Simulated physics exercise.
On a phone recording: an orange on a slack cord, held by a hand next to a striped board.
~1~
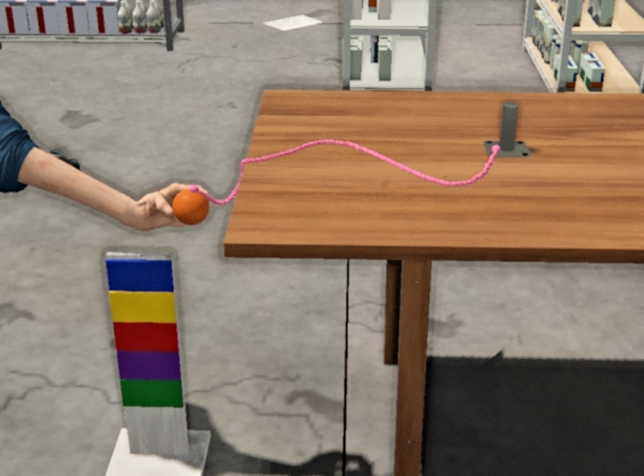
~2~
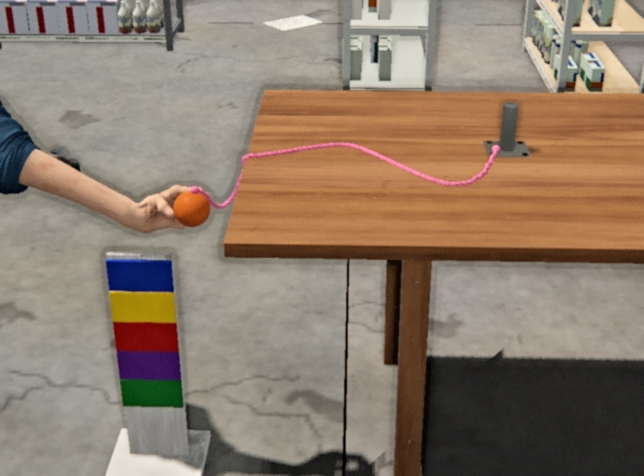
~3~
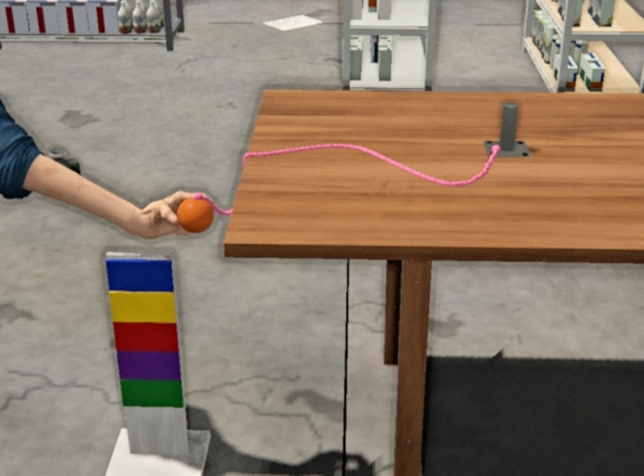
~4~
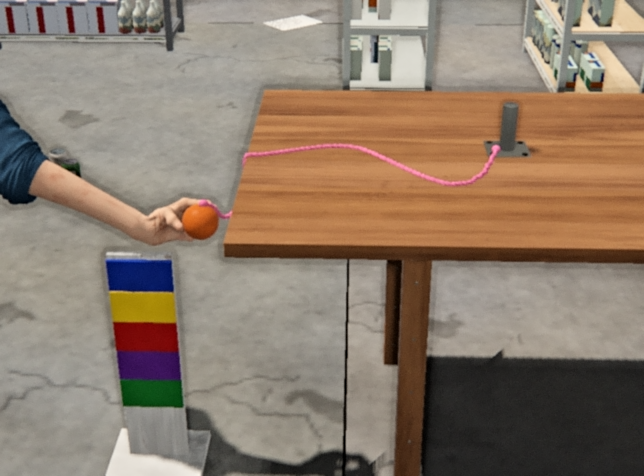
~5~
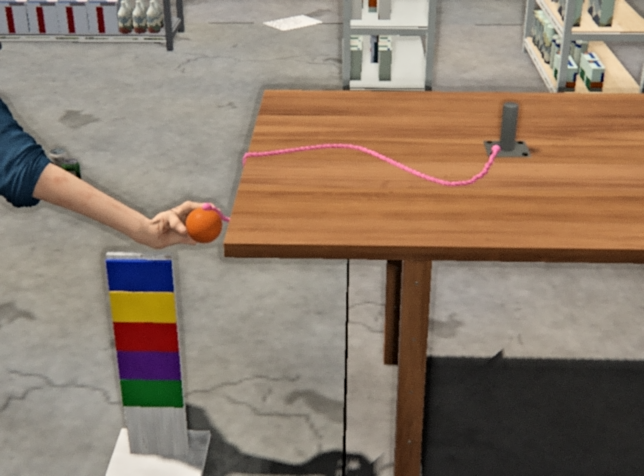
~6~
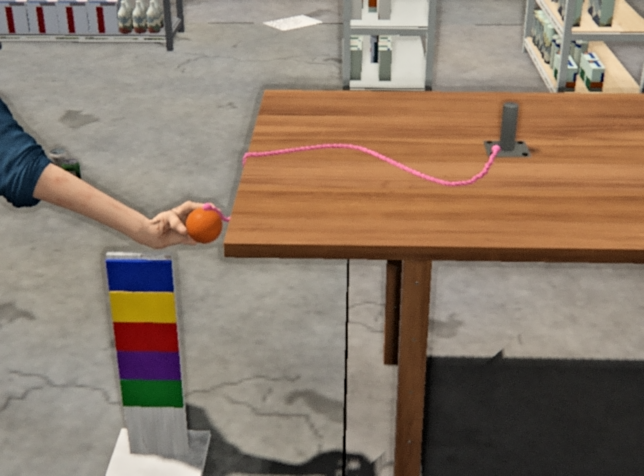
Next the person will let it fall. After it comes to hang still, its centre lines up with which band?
It lines up with purple.
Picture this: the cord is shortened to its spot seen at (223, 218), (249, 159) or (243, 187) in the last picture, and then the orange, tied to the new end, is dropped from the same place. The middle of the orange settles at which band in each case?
Going cut by cut, you'd get red, then blue, then yellow.
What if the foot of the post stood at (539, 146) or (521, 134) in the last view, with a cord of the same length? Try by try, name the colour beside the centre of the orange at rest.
Try one - red; try two - red.
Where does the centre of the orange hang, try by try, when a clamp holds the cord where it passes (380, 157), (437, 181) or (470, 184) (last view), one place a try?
The three spots are (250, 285), (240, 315) and (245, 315), in that order.
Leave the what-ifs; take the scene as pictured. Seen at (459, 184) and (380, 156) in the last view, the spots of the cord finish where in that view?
Point one: (394, 157); point two: (293, 166).
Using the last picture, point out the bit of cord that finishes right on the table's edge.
The bit in question sits close to (341, 146).
A little later, orange near (248, 336); level with red.
Next, orange near (248, 360); level with purple.
When it is over, orange near (251, 364); level with purple. Its centre hangs level with the purple band.
